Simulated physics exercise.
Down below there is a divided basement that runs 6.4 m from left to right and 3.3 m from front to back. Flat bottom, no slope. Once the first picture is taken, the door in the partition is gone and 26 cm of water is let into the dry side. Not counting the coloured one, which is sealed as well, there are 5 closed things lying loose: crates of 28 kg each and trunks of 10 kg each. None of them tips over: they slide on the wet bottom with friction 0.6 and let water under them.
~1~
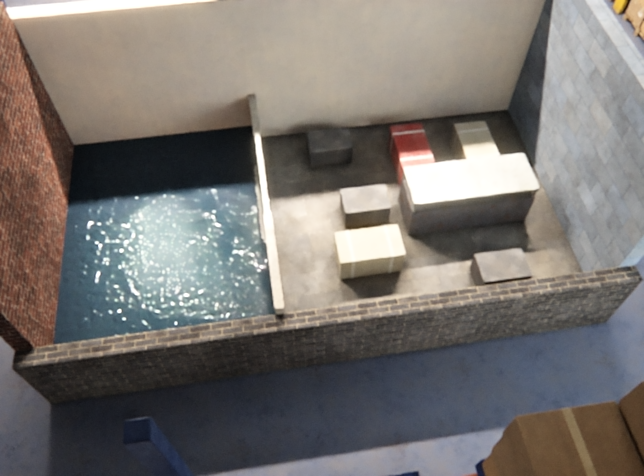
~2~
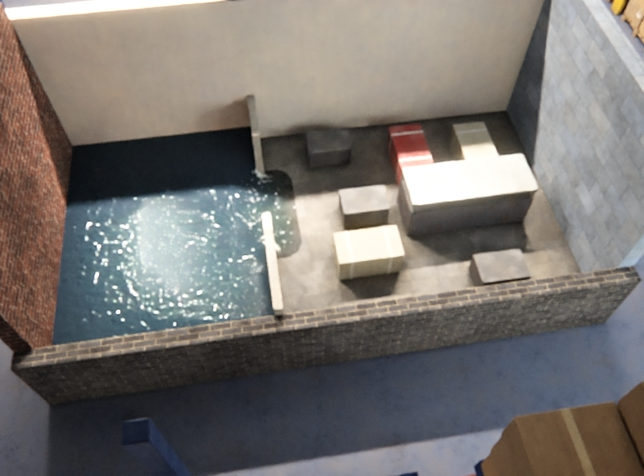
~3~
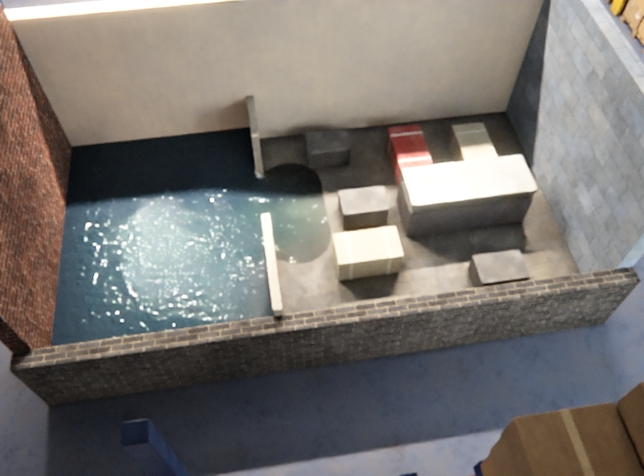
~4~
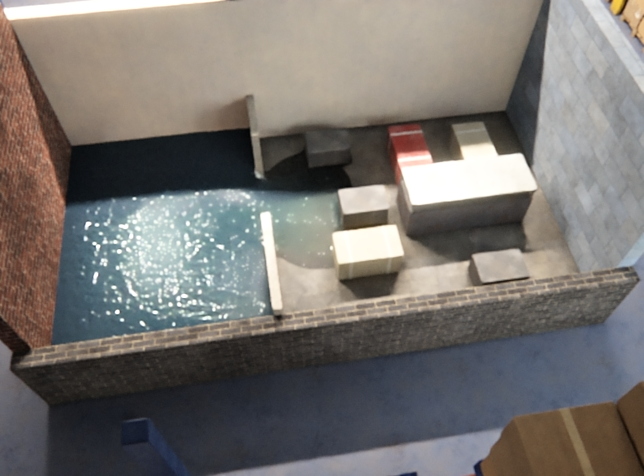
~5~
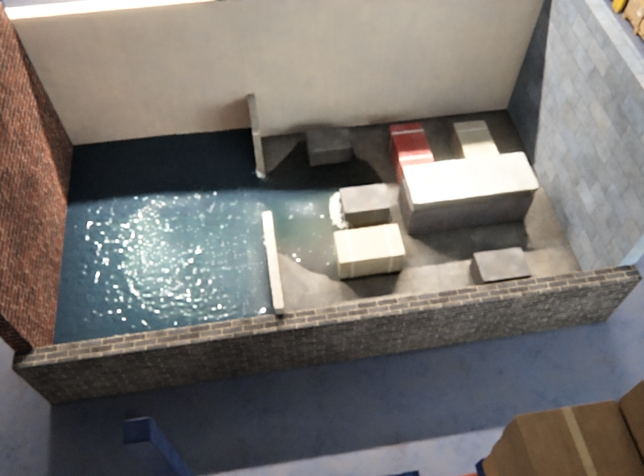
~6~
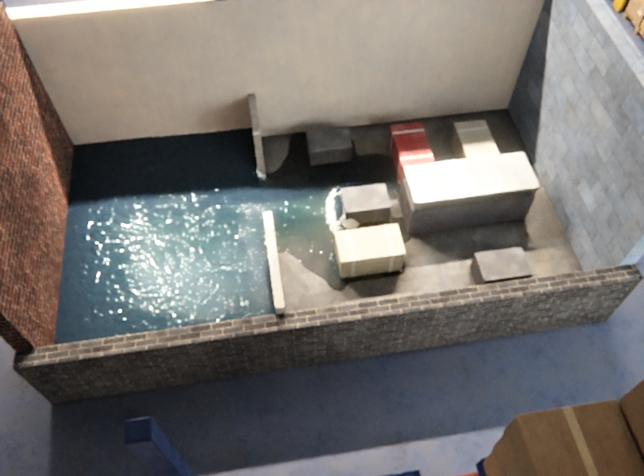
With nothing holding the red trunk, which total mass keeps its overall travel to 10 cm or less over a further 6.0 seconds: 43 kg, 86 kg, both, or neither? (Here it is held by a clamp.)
Only 86 kg.
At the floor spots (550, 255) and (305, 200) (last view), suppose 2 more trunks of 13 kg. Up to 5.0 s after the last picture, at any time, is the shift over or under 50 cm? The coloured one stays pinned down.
In order: Smaller and greater.
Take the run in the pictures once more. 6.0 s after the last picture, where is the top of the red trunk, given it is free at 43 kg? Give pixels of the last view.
About (486, 130).
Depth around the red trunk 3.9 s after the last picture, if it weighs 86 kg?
Something like 8 centimetres.
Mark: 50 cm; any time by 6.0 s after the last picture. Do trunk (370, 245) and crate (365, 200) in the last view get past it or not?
Result, as listed: Above / above.
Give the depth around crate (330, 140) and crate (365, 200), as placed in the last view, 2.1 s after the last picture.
First about 11 cm, second about 11 cm.
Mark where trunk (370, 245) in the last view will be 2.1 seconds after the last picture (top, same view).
(419, 288), roughly.
Then, 0.4 s after the last picture the red trunk would be 0 cm from its start with 43 kg and 0 cm from its start with 86 kg; 5 cm of water round it then.
Then, 2.1 s after the last picture the red trunk would be 34 cm from its start with 43 kg and 0 cm from its start with 86 kg; 8 cm of water round it then.
Then, 3.9 s after the last picture the red trunk would be 90 cm from its start with 43 kg and 0 cm from its start with 86 kg; 8 cm of water round it then.
Then, 6.0 s after the last picture the red trunk would be 108 cm from its start with 43 kg and 0 cm from its start with 86 kg; 9 cm of water round it then.
